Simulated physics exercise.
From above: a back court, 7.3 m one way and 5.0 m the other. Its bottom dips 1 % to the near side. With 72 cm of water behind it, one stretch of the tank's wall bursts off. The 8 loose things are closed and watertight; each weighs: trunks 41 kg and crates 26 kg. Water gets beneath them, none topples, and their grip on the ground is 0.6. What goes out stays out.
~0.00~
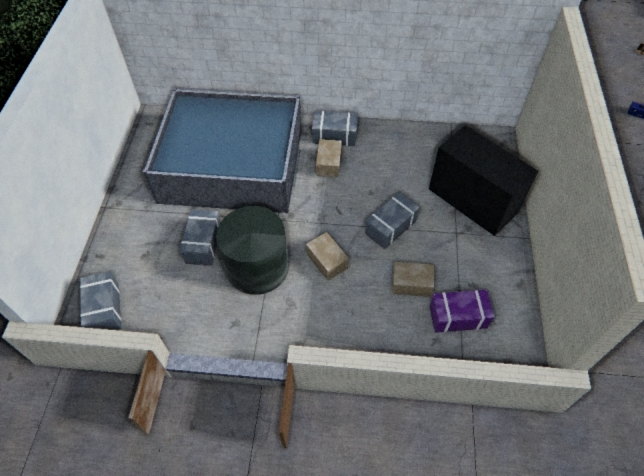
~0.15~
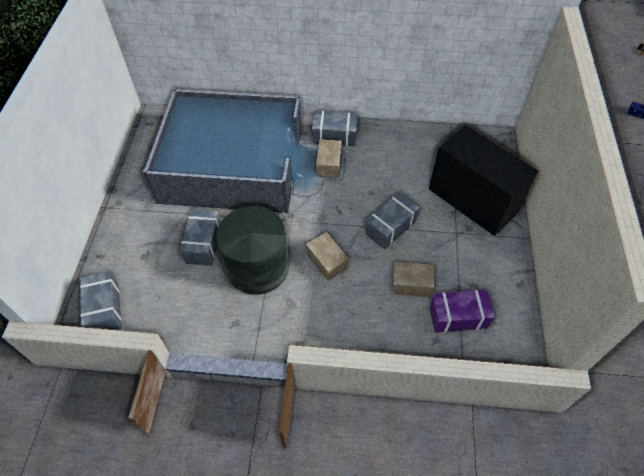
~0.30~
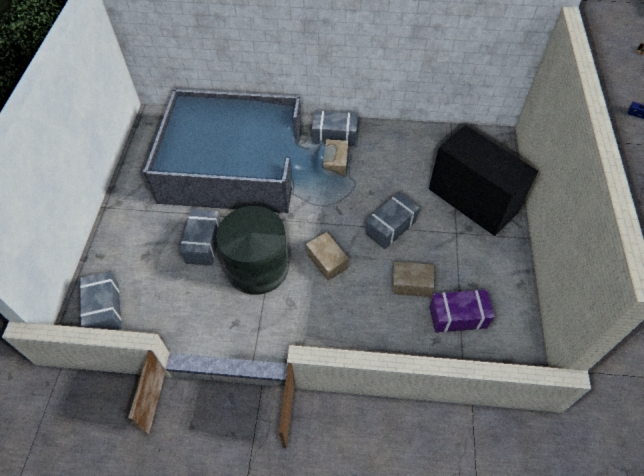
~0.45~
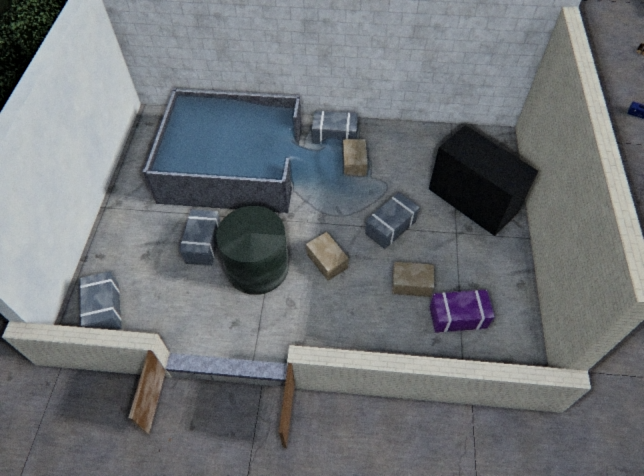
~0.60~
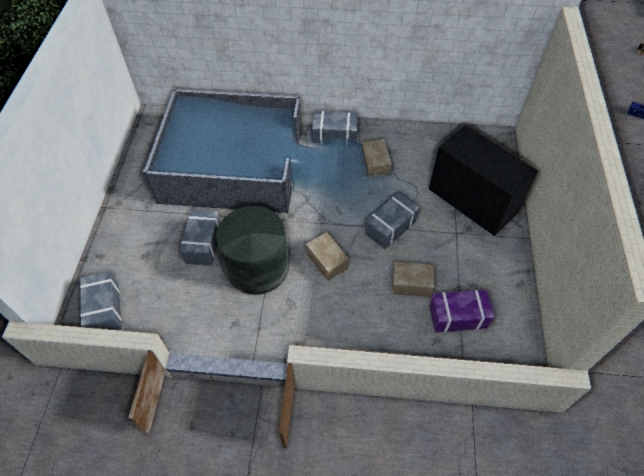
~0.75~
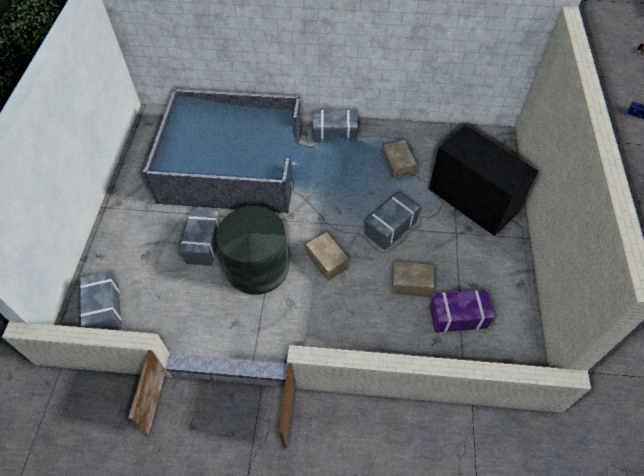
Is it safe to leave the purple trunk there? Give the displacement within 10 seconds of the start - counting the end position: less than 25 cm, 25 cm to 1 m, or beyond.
Purple trunk travels far.
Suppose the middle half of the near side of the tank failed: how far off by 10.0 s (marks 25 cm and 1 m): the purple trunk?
Then the purple trunk barely shifts.
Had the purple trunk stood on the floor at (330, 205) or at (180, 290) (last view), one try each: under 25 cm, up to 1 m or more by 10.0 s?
In turn: It is nudged along; it stays put.
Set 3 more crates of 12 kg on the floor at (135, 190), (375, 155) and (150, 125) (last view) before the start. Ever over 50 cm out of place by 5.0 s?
In turn: Short of it, over, under.
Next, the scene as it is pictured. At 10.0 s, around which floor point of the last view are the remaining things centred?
Near (277, 252).
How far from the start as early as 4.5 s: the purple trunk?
Roughly 30 cm by then.
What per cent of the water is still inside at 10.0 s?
About 96 per cent.
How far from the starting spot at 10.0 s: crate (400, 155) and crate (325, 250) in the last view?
In that order: 250 cm, 5 cm.
After 2.0 s the purple trunk is near (463, 305), 0.0 m from its start, aground; 0 of 8 are out; 1 afloat.
After 4.5 s the purple trunk is near (467, 325), 0.3 m from its start, afloat; 0 of 8 are out; 3 afloat.
After 7.0 s the purple trunk is near (332, 339), 2.0 m from its start, aground; 0 of 8 are out; 2 afloat.
After 10.0 s the purple trunk is near (212, 354), 3.6 m from its start, aground; 0 of 8 are out; 1 afloat.
